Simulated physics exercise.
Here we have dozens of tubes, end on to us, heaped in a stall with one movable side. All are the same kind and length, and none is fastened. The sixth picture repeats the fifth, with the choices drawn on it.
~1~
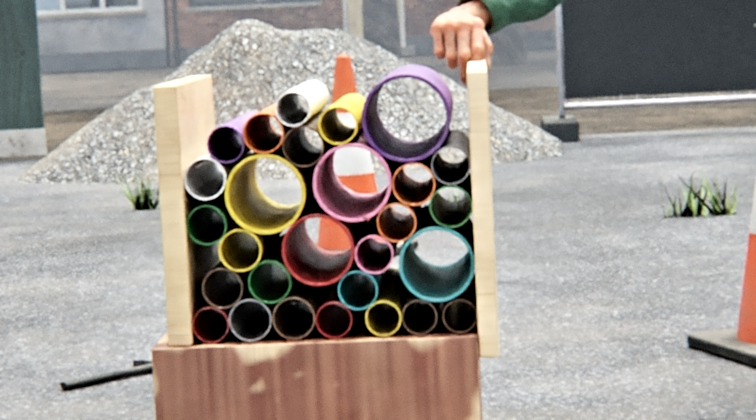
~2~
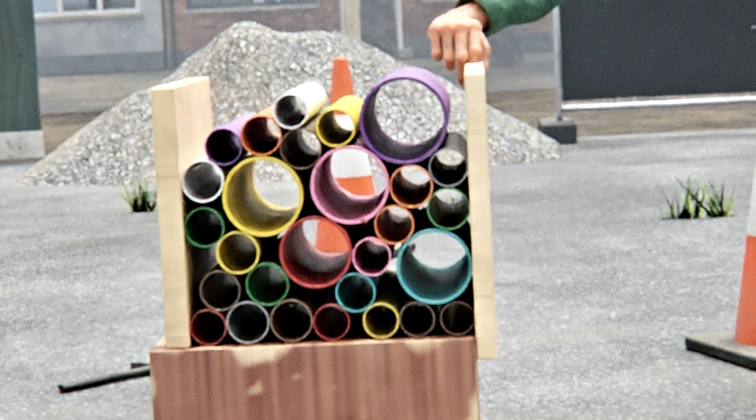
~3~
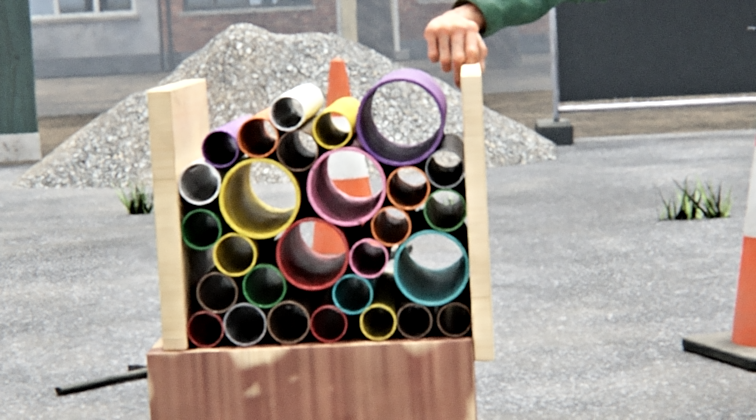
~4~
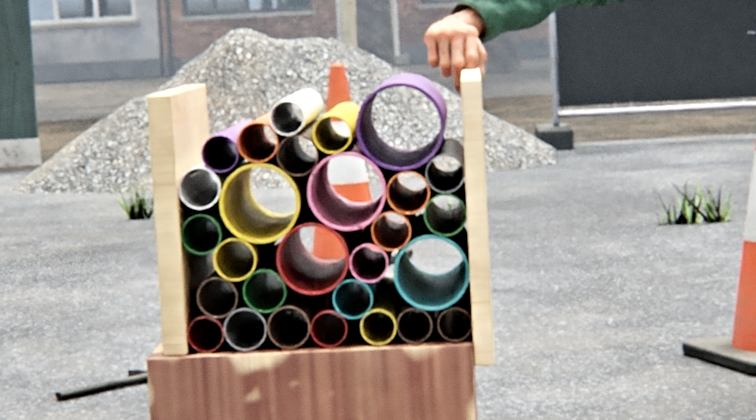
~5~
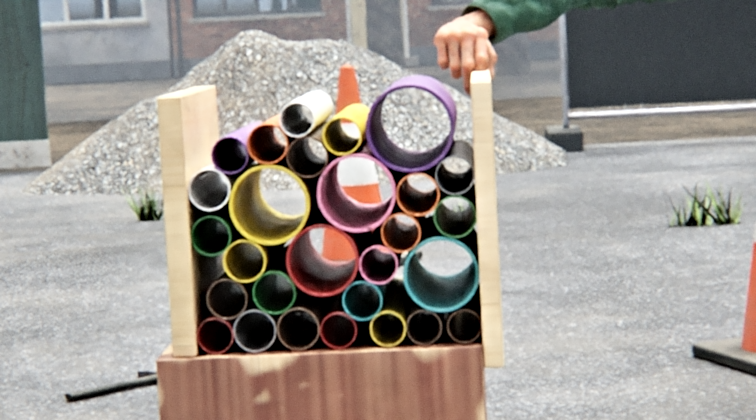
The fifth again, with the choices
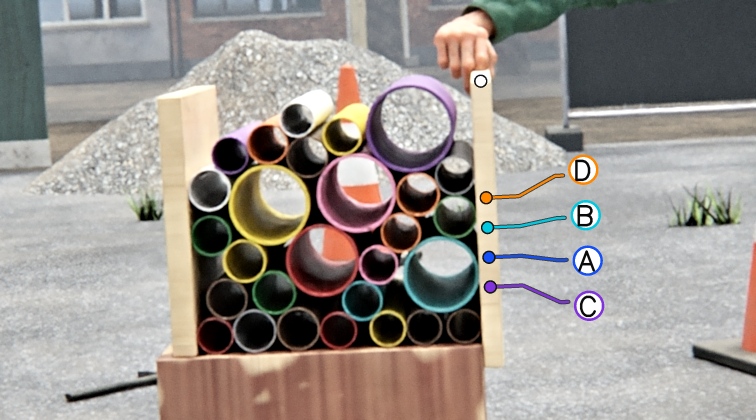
The video shows colourful tubes of different widths stacked between two upright boards, in front of a gravel pile and an orange cone. A hand rests on top of the right board while the view shifts slightly and the tubes stay in place.
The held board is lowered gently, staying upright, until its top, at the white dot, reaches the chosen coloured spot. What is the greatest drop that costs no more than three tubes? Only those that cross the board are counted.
Stop at B.
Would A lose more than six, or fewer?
At A, fewer than six.
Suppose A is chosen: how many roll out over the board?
The count is four.
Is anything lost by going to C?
Yes.
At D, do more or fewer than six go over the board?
Fewer than six.
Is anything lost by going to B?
Yes, at B.
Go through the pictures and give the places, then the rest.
The first frame shows a yellow tube (338, 125); side board (483, 197).
The second frame shows a brown tube (417, 319).
The third frame shows a red tube (313, 254); a green tube (445, 210).
The fourth frame shows a grey tube (446, 173); a yellow tube (332, 134).
The fifth frame shows side board (487, 207); a brown tube (424, 328).
On the copy, A at (489, 257); B at (487, 227); C at (490, 287); D at (486, 197); the white dot at (480, 82).
On B. First, top of the board (474, 148).
Then, top of the board (477, 225).
Finally, top of the board (477, 227), one out over the board.
By contrast, A four out over the board; C four out over the board; D none out over the board.
